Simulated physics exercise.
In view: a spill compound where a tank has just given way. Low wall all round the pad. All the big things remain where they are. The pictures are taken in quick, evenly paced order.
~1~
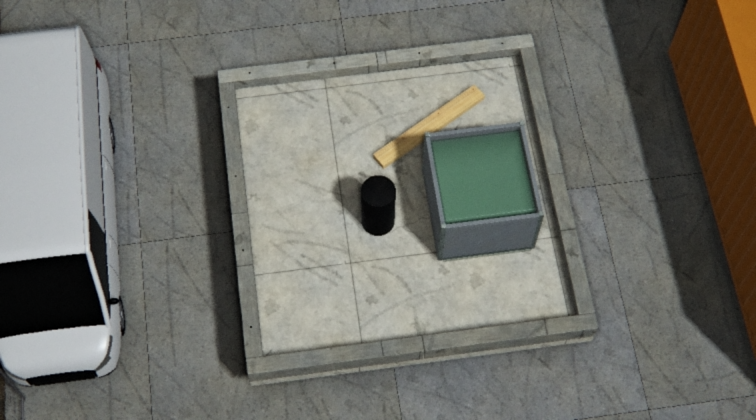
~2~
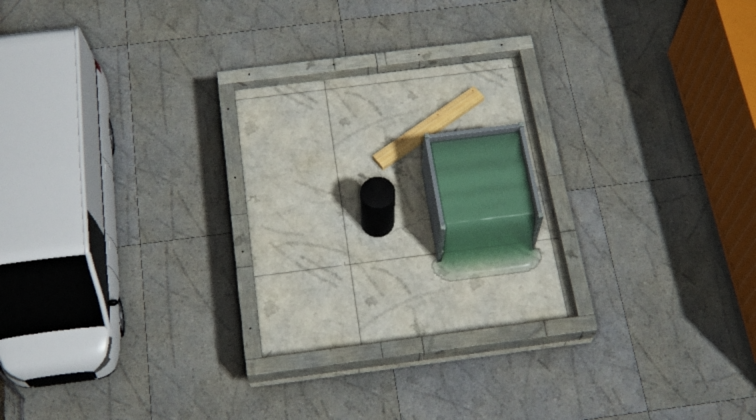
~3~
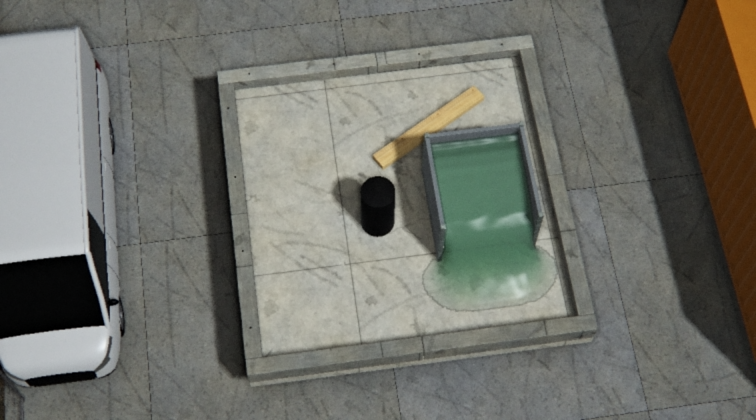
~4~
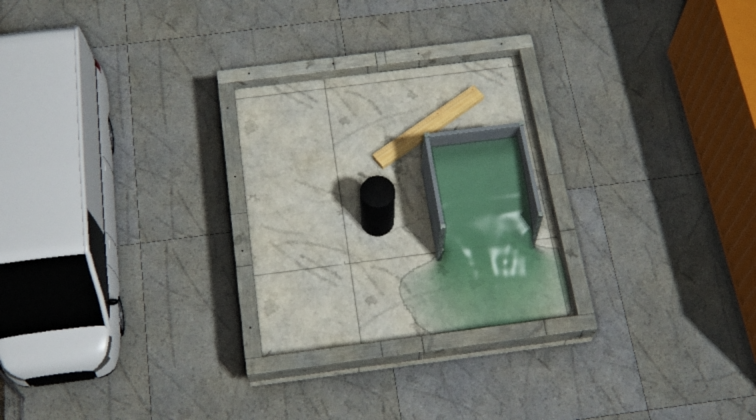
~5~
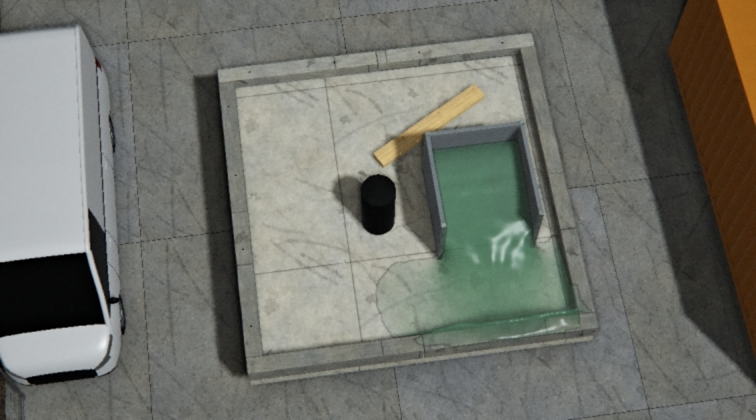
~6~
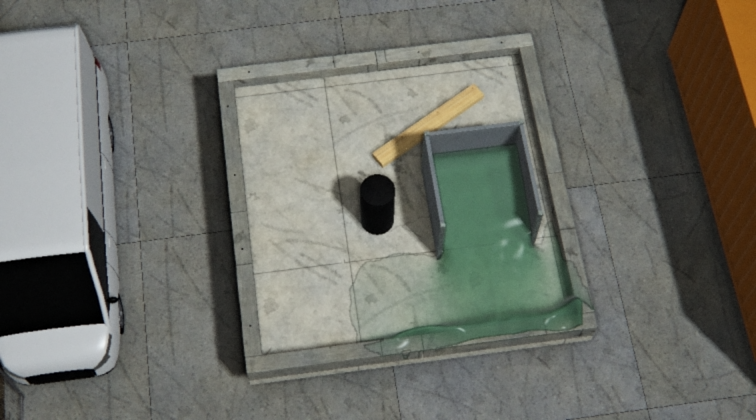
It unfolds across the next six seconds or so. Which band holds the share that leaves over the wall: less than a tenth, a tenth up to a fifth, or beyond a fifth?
Outflow runs beyond a fifth.
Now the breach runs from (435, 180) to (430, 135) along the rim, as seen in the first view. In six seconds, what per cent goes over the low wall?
8 per cent.
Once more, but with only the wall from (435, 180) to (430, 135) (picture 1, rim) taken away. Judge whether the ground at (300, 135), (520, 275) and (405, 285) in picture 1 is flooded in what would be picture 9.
Going through them in order gives waterlogged, still bare, waterlogged.
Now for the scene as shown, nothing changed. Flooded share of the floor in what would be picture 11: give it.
Roughly 30 percent, I'd say.
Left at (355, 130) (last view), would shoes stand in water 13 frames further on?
My answer is high and dry.
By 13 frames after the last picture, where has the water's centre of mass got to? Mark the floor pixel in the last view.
Roughly (434, 271).
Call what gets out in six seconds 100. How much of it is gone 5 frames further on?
Close to 60 out of every hundred.
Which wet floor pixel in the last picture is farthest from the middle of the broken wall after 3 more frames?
I'd say near (264, 359).
A moment on, water covers 25 % of the floor; the low wall has let 13 % over.
Next, water covers 25 % of the floor; the low wall has let 23 % over.
Then, water covers 40 % of the floor; the low wall has let 36 % over.
Later, water covers 60 % of the floor; the low wall has let 36 % over.
In the end, water covers 70 % of the floor; the low wall has let 36 % over.
